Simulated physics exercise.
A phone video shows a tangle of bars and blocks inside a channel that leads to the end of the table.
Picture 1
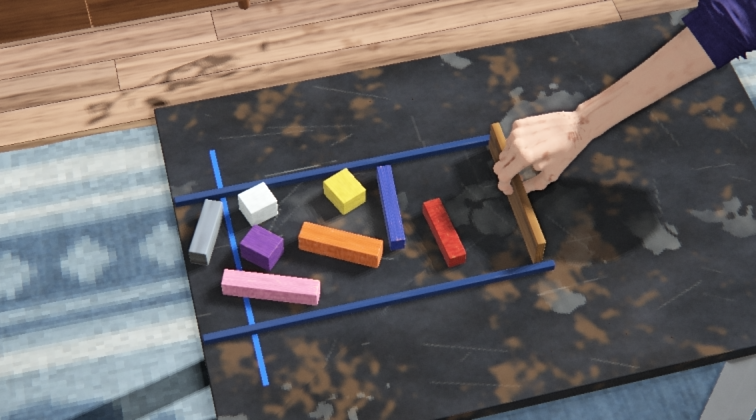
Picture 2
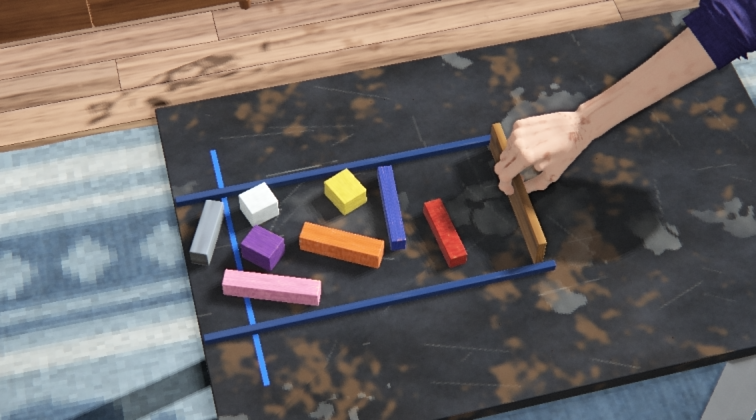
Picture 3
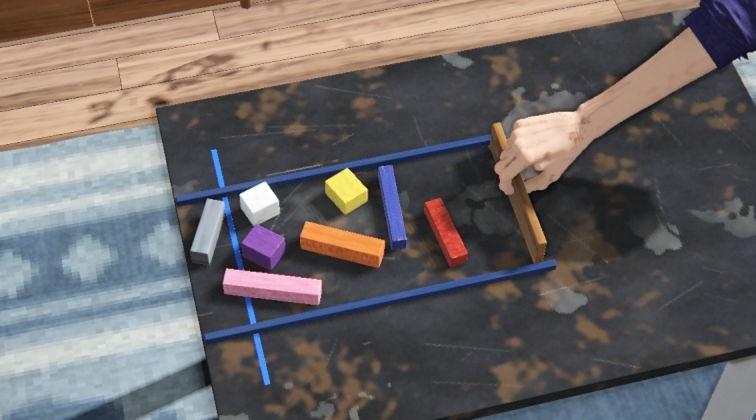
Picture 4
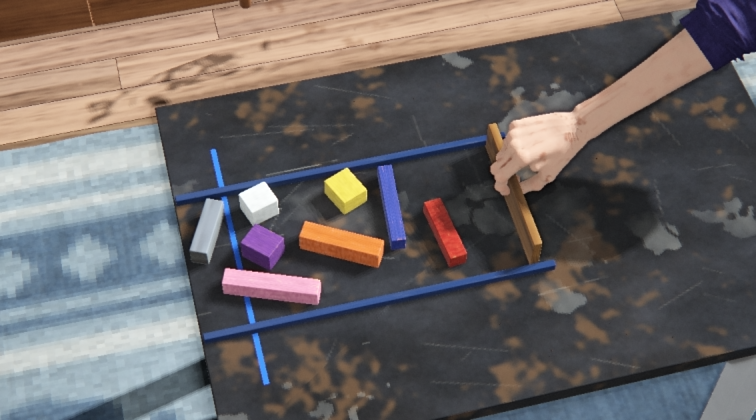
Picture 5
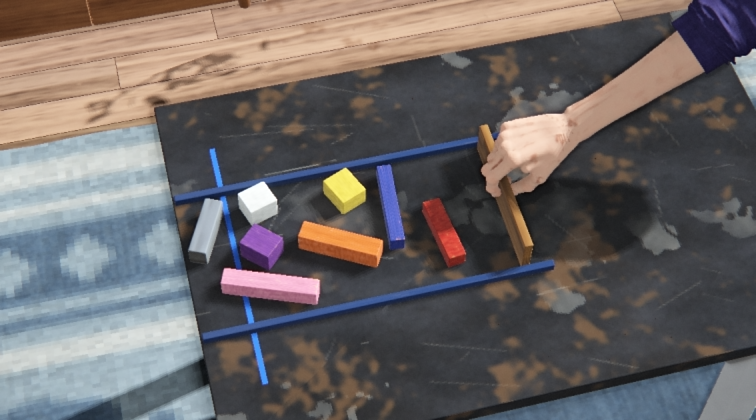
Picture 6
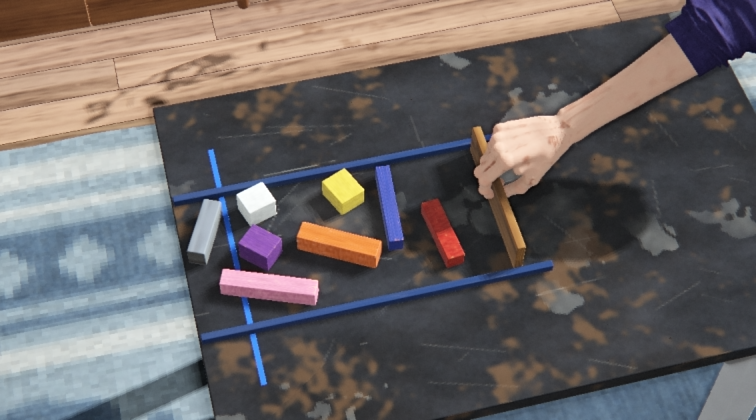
Hand holding a wooden board upright, then sliding it slightly left toward scattered coloured bars and blocks, which stay still.
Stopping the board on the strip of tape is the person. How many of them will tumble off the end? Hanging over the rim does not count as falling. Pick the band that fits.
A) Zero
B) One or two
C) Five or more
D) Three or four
D, three or four.
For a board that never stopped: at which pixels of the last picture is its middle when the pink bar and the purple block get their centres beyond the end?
First one: Around (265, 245). Other one: Around (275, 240).
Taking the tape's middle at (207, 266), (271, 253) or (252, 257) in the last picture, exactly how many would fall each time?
The counts: 6, 1 and 3.
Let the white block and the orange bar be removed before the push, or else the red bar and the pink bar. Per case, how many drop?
It would be 3 and 2.
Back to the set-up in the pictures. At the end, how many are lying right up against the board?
Contact count: 2.
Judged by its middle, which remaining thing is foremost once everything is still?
The one out in front is the orange bar.
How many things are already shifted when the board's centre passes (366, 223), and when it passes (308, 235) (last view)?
Tally at point one: 4; at point two: 8.
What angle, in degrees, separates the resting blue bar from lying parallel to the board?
Out of line by around 15°.
A little later, none off yet; grey stick at rest near (205, 232); pink bar at rest near (269, 287); purple block at rest near (260, 247).
Next, none off yet; grey stick at rest near (205, 232); pink bar at rest near (267, 288); purple block moving near (255, 250).
Later still, none off yet; grey stick shifted a little near (173, 231); pink bar shifted about its own width near (203, 302); purple block shifted well along near (190, 269).
When it is over, the number that fall off is three or four; down, white block, purple block, pink bar and grey stick.
